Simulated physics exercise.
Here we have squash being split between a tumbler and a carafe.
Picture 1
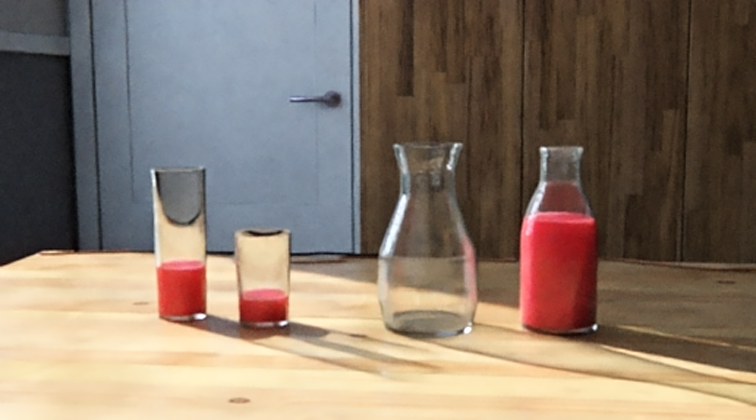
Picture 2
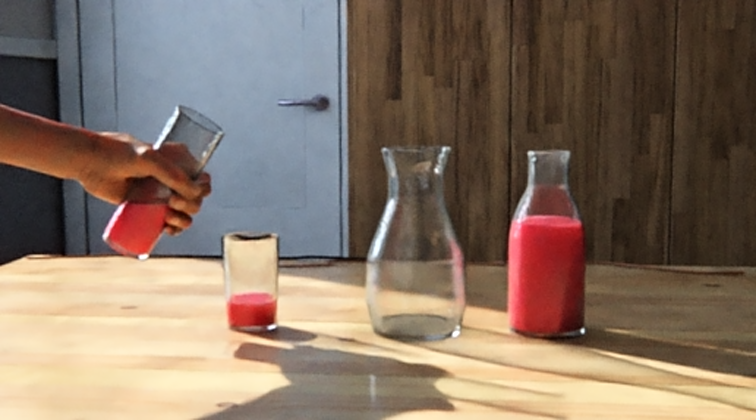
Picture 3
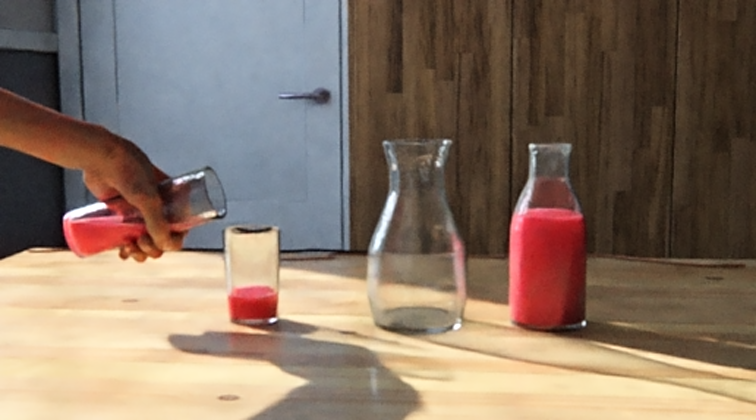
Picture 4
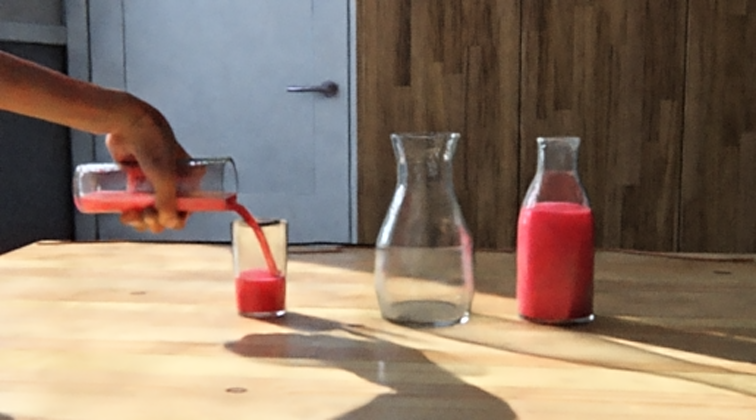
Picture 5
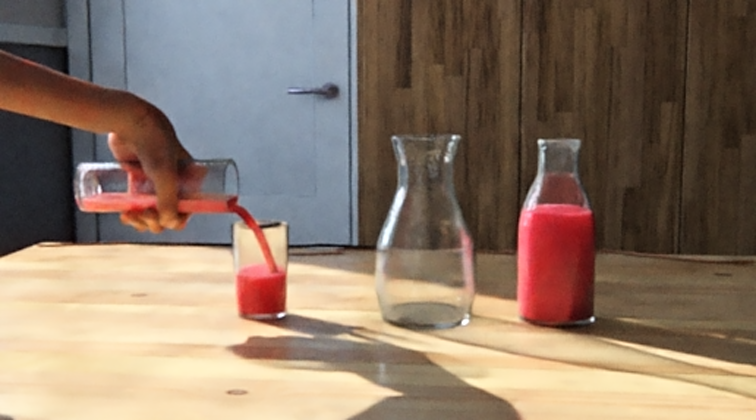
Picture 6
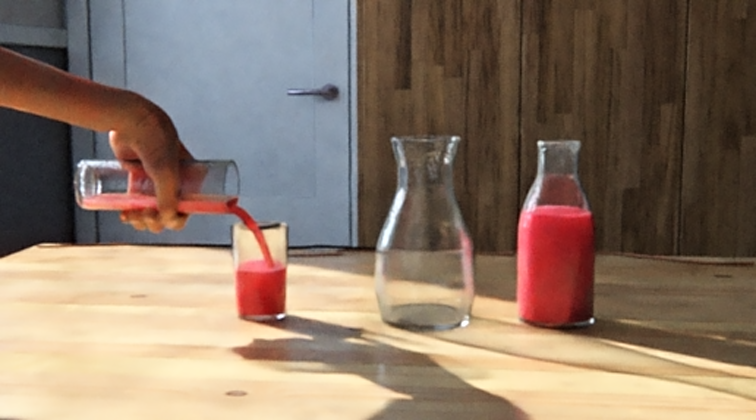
At first, a tall glass and a tumbler, each holding some red drink, stand left of an empty carafe and a partly filled bottle on a wooden table. A hand lifts the tall glass and tilts it toward the tumbler. Red liquid streams out, and the tumbler's level rises.
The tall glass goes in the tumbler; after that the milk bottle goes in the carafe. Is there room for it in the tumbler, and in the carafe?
In order: The tumbler keeps it all in, the carafe keeps it all in.
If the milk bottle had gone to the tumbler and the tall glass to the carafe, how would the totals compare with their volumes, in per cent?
About 260 % and 10 %.
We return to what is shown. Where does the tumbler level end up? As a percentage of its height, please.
Reading: Roughly 75 percent.
Shortly, the tumbler is about two thirds full.
Then, the tumbler is about three quarters full.
At the finish, the tumbler is about three quarters full; the carafe is about a third full.
